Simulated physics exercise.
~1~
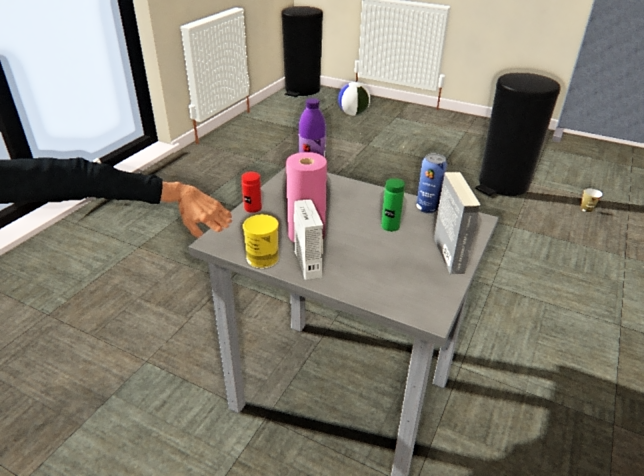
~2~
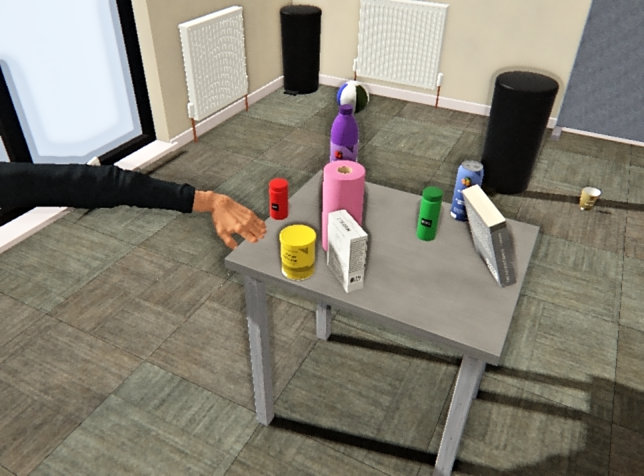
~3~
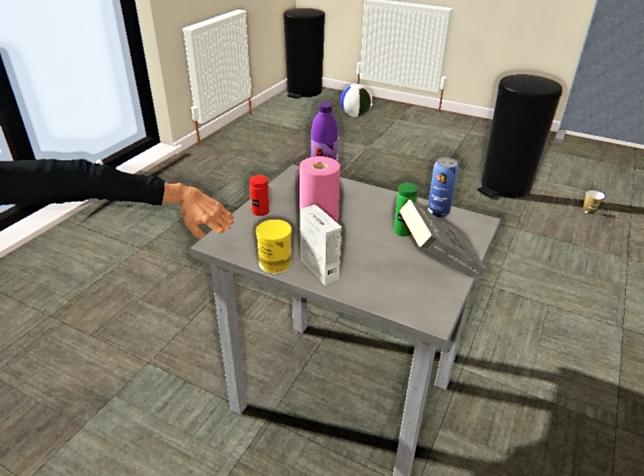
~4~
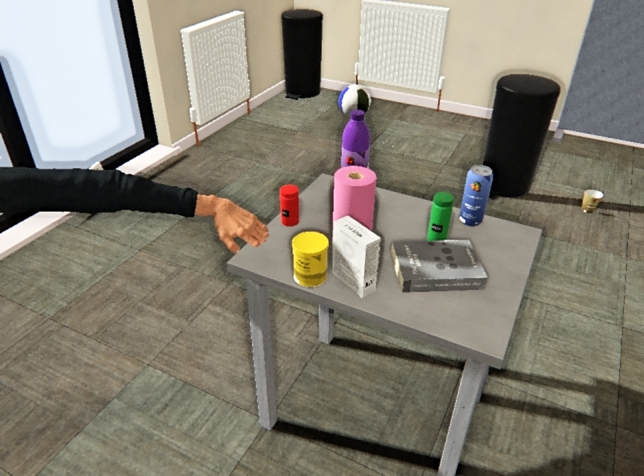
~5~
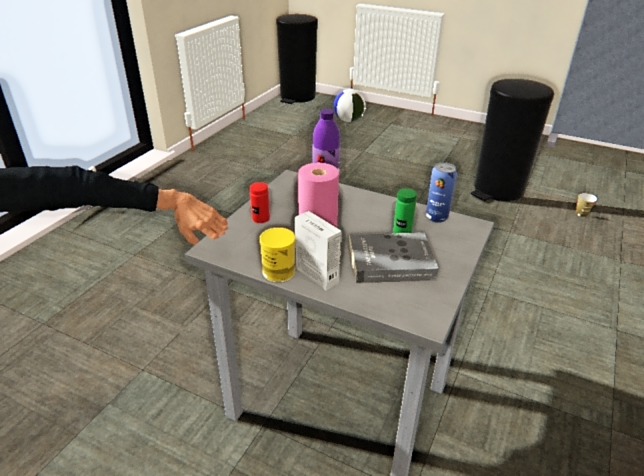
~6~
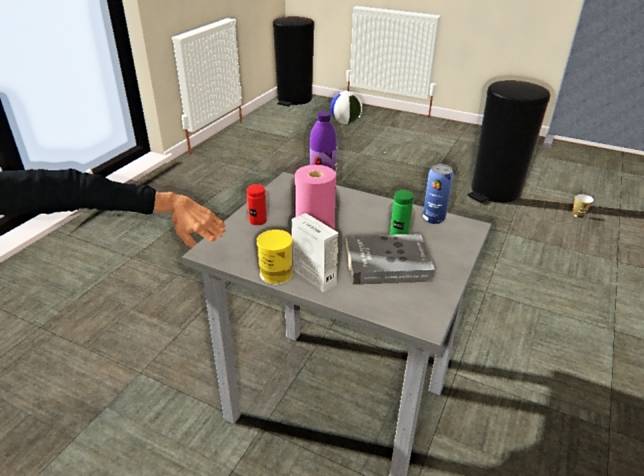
The table jerks right and left, and the grey book topples while everything else stands.
